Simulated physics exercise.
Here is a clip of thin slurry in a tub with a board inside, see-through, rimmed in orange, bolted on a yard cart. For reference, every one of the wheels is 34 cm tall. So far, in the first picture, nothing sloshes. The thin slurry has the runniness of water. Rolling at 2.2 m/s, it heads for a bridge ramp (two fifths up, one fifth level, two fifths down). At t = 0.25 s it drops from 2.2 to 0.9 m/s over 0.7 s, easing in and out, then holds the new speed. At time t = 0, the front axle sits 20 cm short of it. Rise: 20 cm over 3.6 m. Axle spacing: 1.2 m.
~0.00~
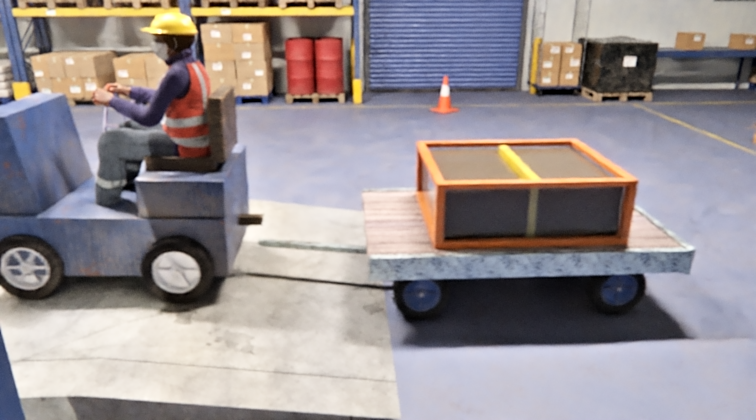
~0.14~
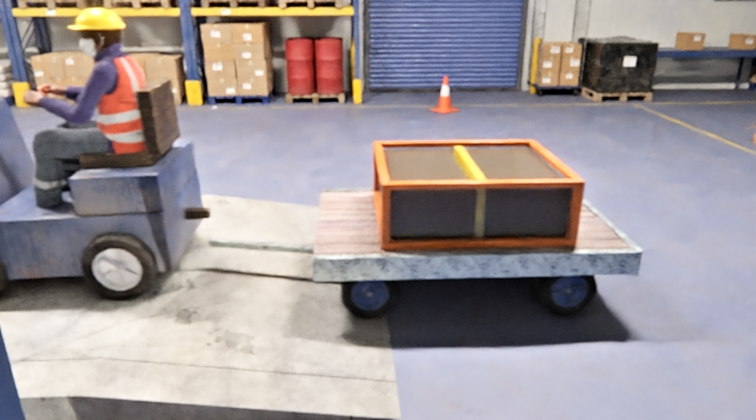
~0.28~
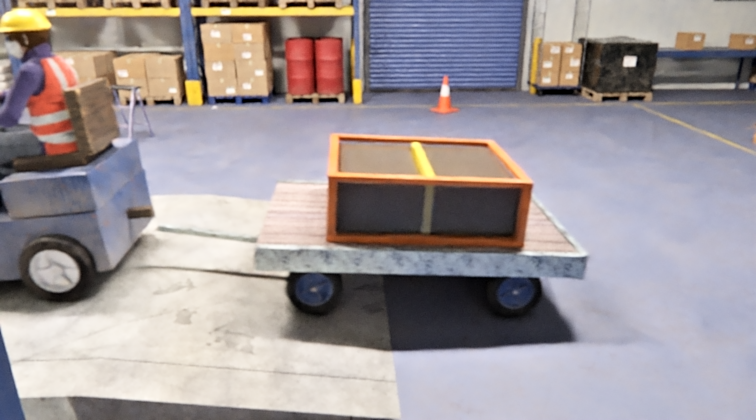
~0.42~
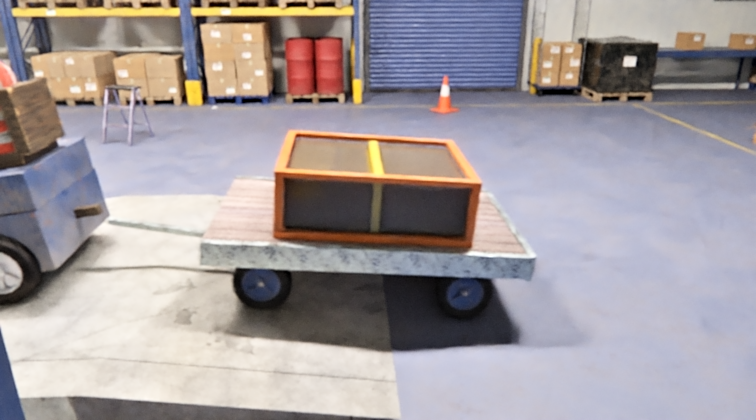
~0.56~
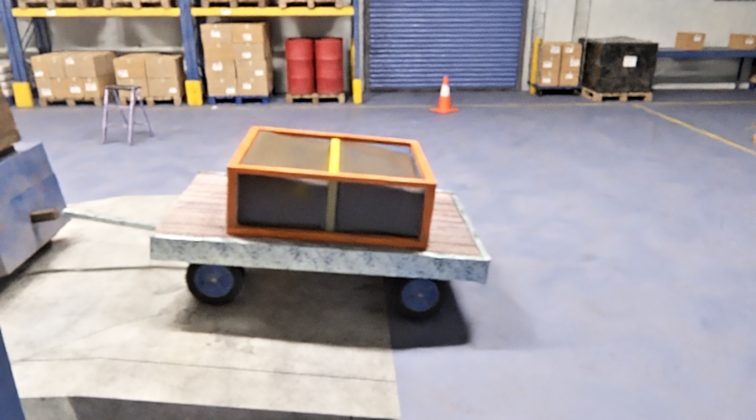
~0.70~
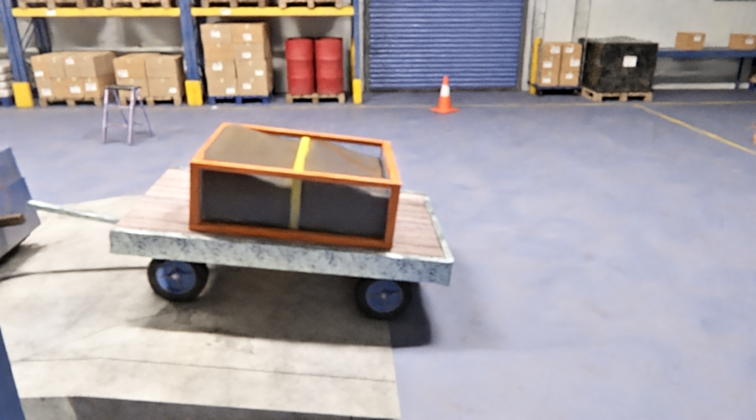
A blue tug pulls a cart left, and dark liquid in its orange-rimmed tub gradually slants.
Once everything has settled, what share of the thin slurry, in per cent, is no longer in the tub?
I would say 4 per cent is no longer inside.
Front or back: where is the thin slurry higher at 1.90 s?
At the aft end.
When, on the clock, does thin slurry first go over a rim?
It first spills at close to 1.0 s.
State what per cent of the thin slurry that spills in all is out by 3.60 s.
About 60 percent, give or take.
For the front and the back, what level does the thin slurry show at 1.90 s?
Front level 30 cm, back level 36 cm.
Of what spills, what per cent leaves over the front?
Near 60 per cent of the spill.
After 1.90 s it stands 35 cm high behind and 29 cm in front; 2 per cent has gone over the back and the front.
After 3.60 s it stands 26 cm high behind and 35 cm in front; 3 per cent has gone over the front and the back.
After 5.50 s it stands 31 cm high behind and 29 cm in front; 4 per cent has gone over the front and the back.
After 7.99 s 4 per cent has gone over the front and the back, 12 of 274 litres.
